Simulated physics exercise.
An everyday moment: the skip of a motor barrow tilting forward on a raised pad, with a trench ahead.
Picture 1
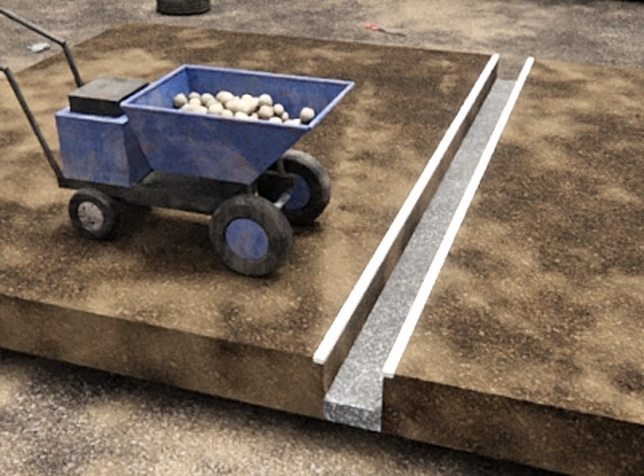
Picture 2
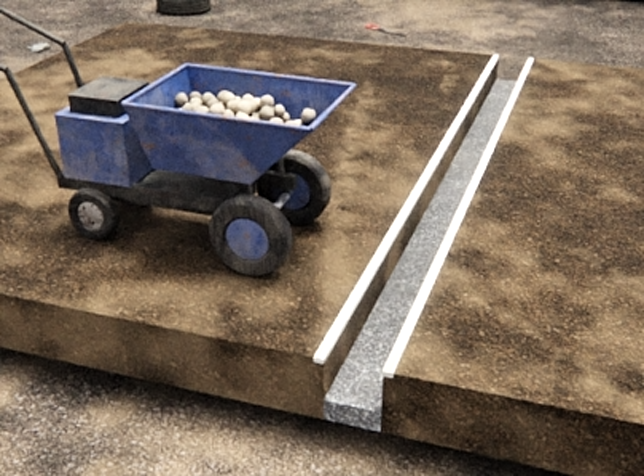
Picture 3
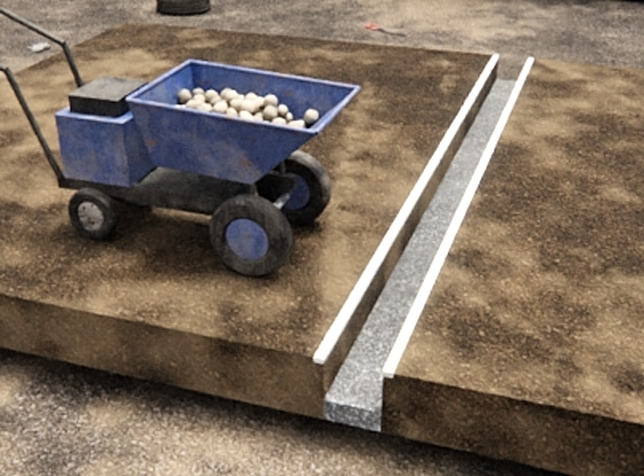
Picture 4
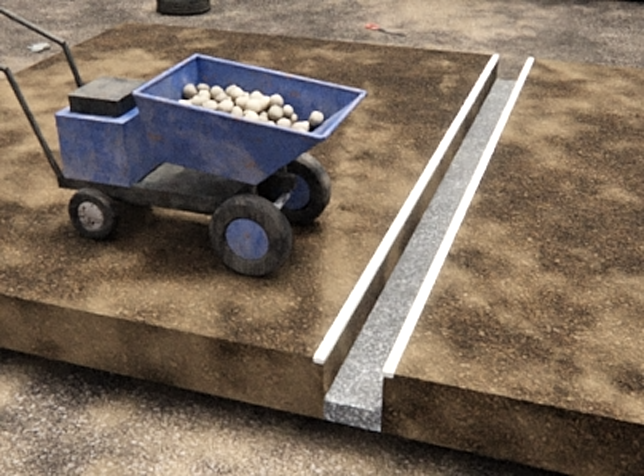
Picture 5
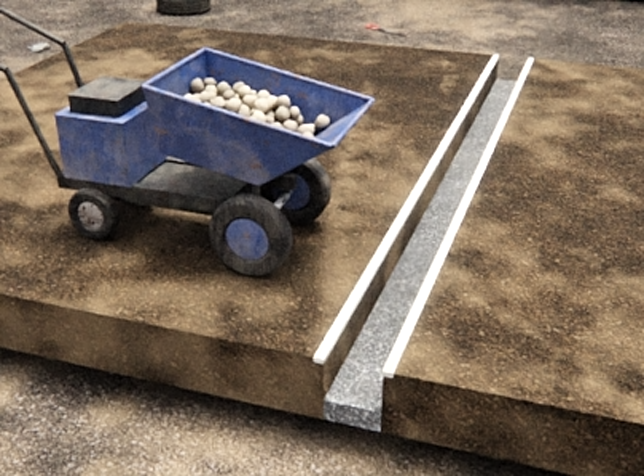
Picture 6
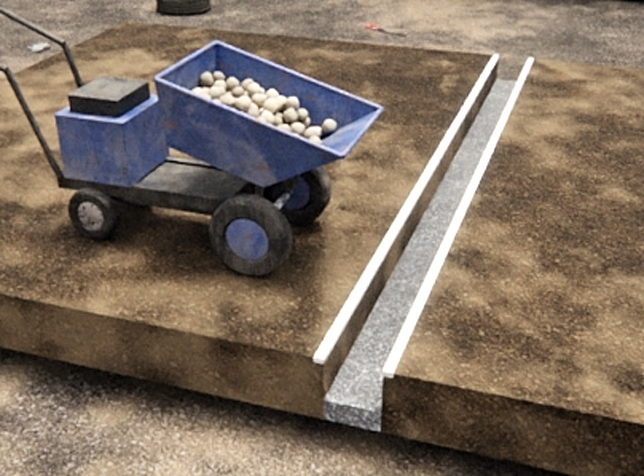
At first, a blue motor barrow loaded with pale, rounded pebbles stands on a raised brown pad, its skip level, left of a narrow trench edged in white. The skip then tilts gradually forward, its rear rising and its right lip dipping, while the wheels stay still and the pebbles remain heaped inside.
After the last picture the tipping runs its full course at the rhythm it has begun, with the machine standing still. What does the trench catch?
Between the edges lies over half of the load.
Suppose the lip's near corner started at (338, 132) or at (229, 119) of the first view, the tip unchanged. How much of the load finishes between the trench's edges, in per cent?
Near 0 % and 50 %.
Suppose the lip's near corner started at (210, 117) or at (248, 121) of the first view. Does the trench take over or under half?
The first try: The smaller part. The second: Most of it.
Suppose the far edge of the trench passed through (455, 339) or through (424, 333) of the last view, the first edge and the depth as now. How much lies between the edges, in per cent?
About 100 and 90 per cent.
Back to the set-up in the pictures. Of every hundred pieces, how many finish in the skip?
About 0 per cent.
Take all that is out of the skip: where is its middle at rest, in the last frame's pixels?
Near (421, 282).
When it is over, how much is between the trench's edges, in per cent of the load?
It comes to 65 per cent or so.
Soon, skip tipped steeply; all in the skip.
A while on, skip tipped steeply; most in the skip; a small part in or heaped over the trench; a small part beyond it.
Towards the end, skip tipped right over; a small part in the skip; about two thirds in or heaped over the trench; about a third beyond it.
Finally, skip tipped right over; a stray few in the skip; about two thirds in or heaped over the trench; about a third beyond it.
